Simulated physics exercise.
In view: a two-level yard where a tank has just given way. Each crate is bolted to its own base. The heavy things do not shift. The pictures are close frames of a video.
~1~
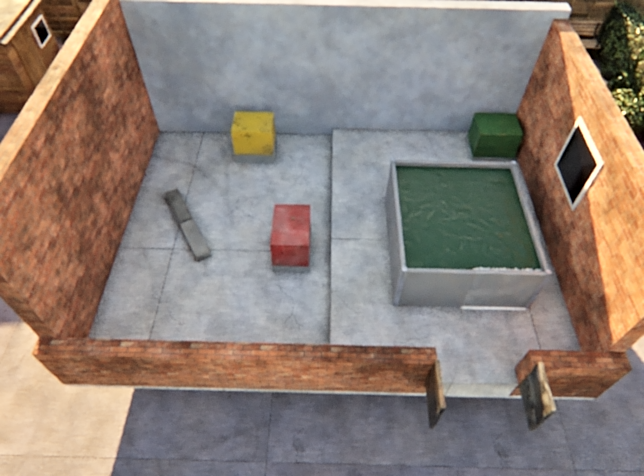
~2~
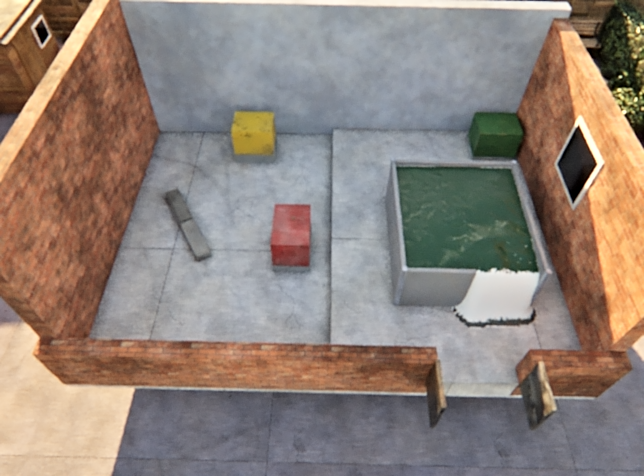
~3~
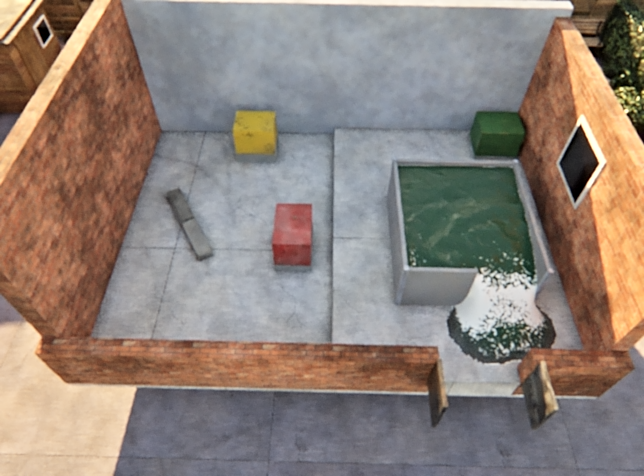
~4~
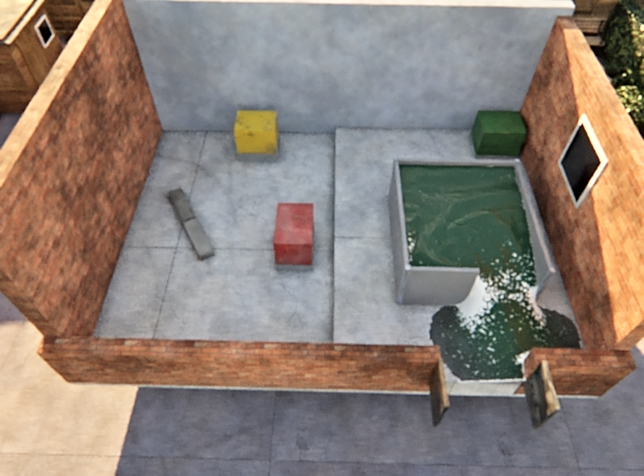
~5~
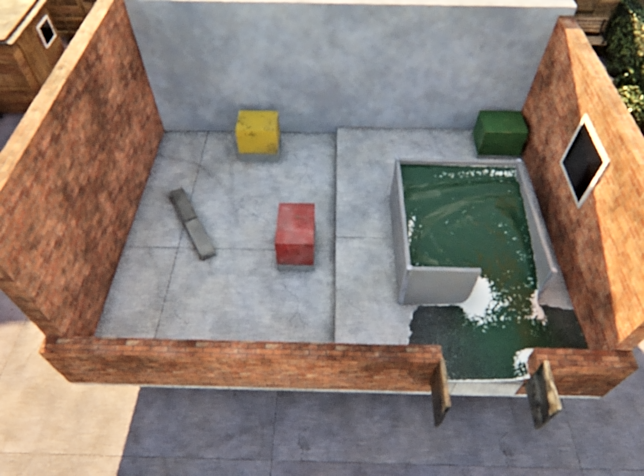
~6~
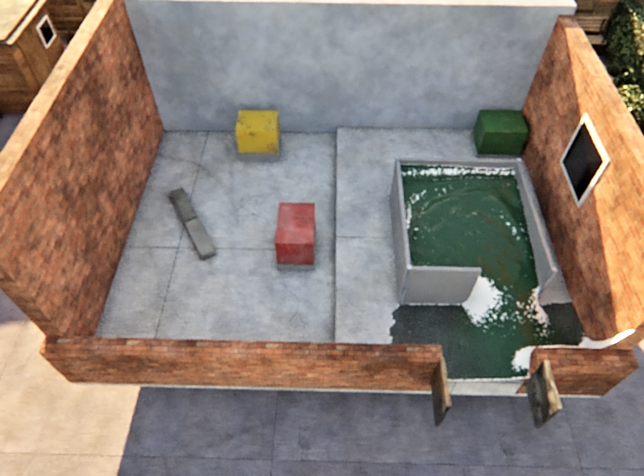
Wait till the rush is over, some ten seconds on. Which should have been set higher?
One by one: The red crate escapes dry; the green crate is wetted; the yellow crate escapes dry.
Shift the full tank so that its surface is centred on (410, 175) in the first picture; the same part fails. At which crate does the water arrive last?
It is the yellow one.
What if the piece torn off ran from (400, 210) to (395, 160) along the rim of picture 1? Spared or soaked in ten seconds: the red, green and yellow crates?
My reading: The red crate gets wet, the green crate escapes it, the yellow crate is soaked.
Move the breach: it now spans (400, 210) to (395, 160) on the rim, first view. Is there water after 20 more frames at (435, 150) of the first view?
Answer: No water.
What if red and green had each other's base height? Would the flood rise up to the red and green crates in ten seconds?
The red crate escapes it, the green crate takes water.
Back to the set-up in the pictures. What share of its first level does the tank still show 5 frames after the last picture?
About 68 per cent.
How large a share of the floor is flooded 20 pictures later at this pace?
I make it 30 per cent.
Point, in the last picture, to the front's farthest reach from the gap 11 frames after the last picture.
Around (200, 362).
A moment on, water covers 10 % of the floor; the red crate not reached, the green crate not reached, the yellow crate not reached.
Next, water covers 15 % of the floor; the red crate not reached, the green crate water round its plinth, the yellow crate not reached.
Then, water covers 30 % of the floor; the red crate not reached, the green crate water round its plinth, the yellow crate not reached.
Later, water covers 65 % of the floor; the red crate water round its plinth, the green crate water round its plinth, the yellow crate water round its plinth.
In the end, water covers 85 % of the floor; the red crate stayed above the water, the green crate was topped, the yellow crate stayed above the water.
